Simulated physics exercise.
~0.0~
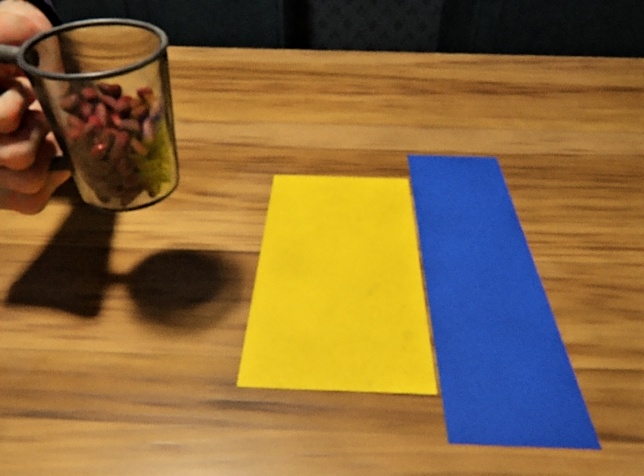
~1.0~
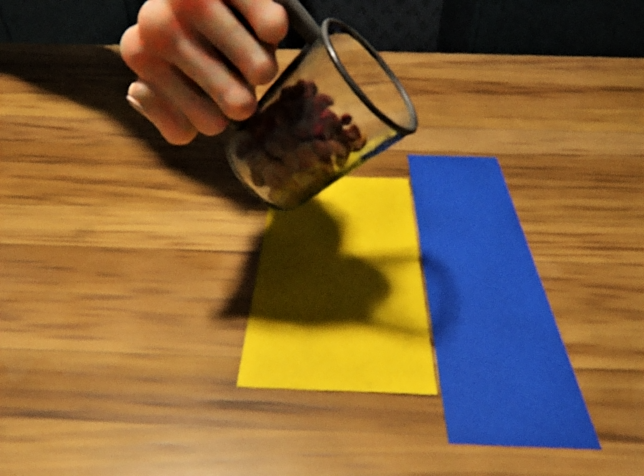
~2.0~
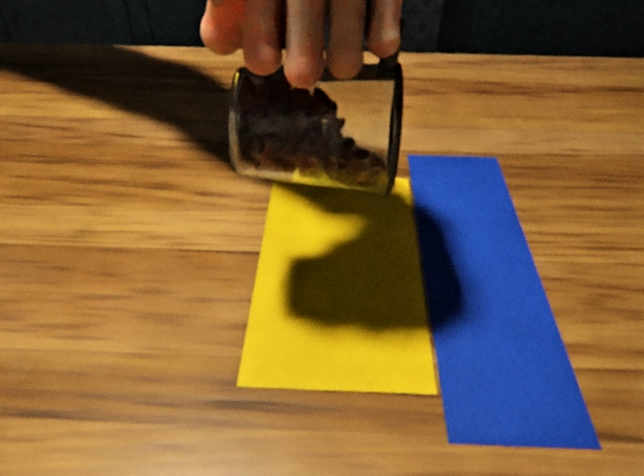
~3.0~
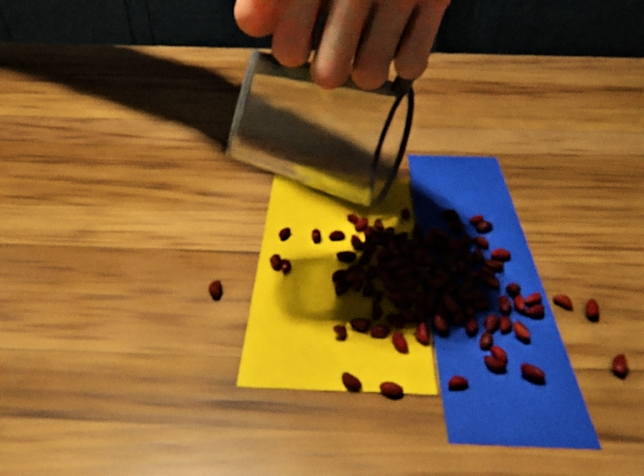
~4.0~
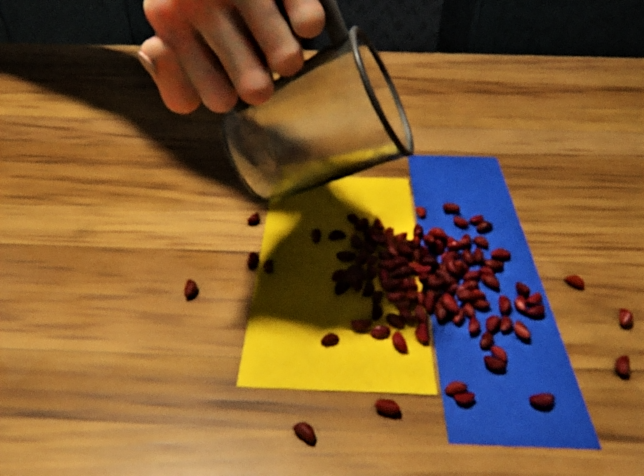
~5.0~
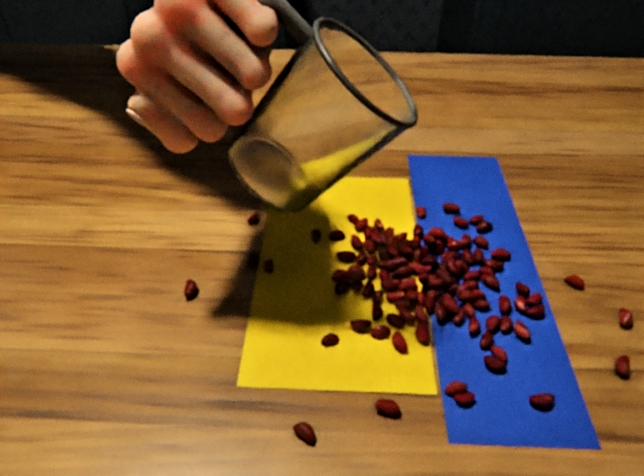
The video shows a hand moving a clear cup of dark red beans rightward over a yellow mat beside a blue mat and tipping it until the beans spill out. The emptied cup tilts partly back, leaving beans across both mats and a few on the wooden table.
